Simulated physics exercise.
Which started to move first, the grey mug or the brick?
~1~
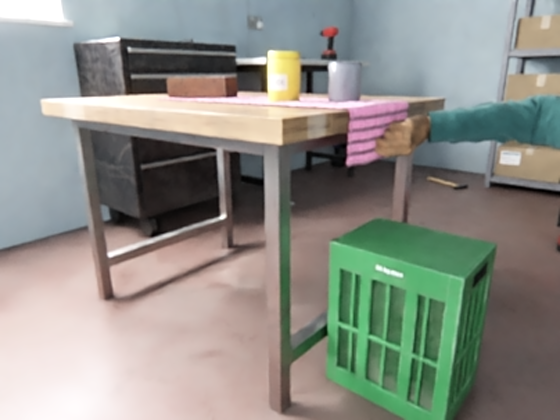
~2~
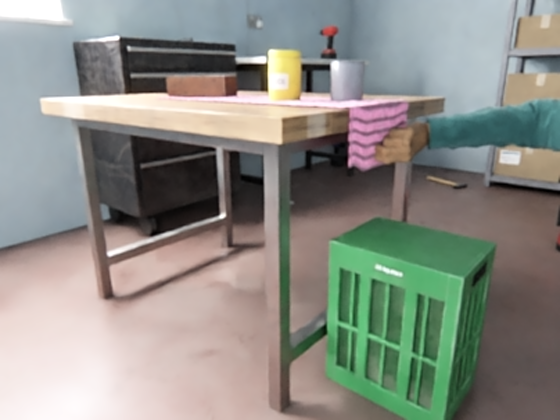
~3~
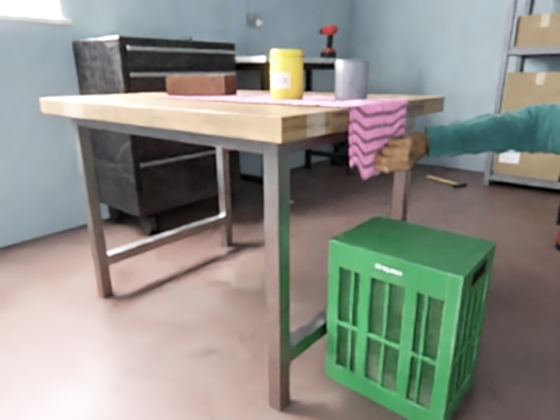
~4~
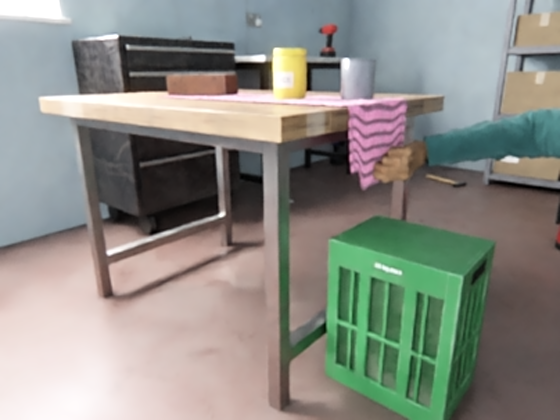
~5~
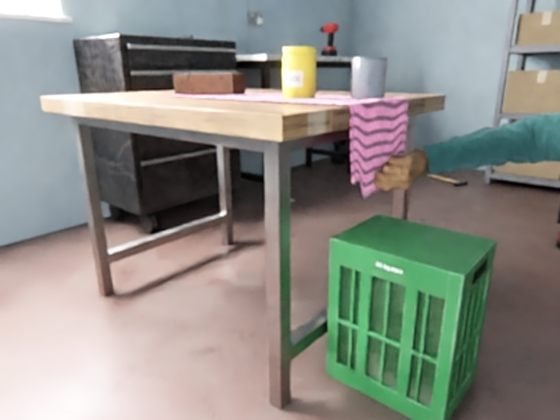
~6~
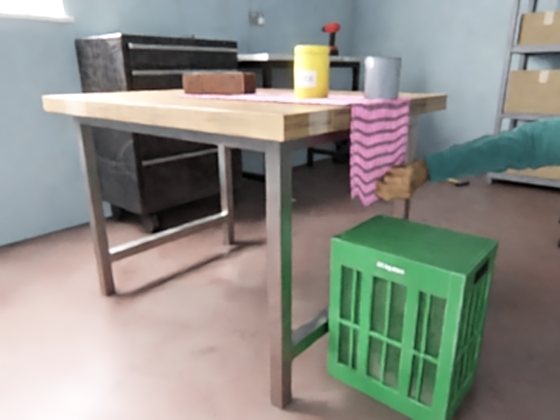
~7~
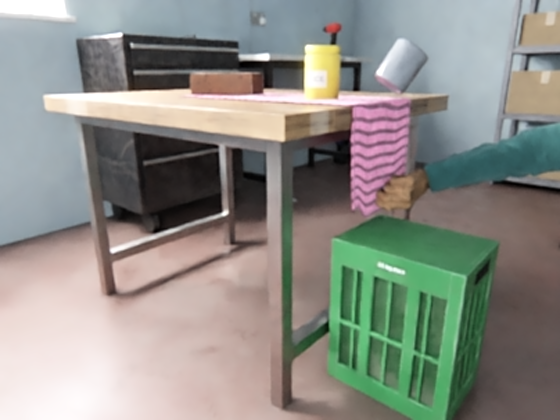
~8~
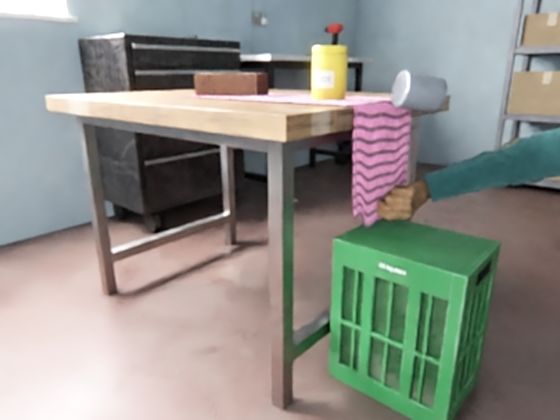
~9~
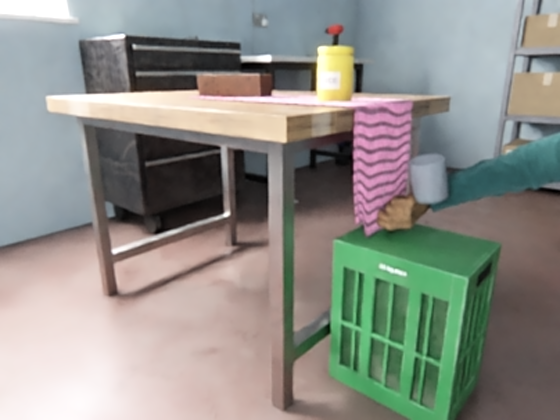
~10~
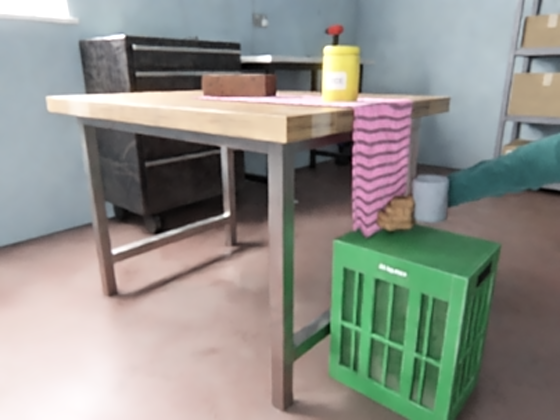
The grey mug started to move first, and the brick began sliding along a little later.
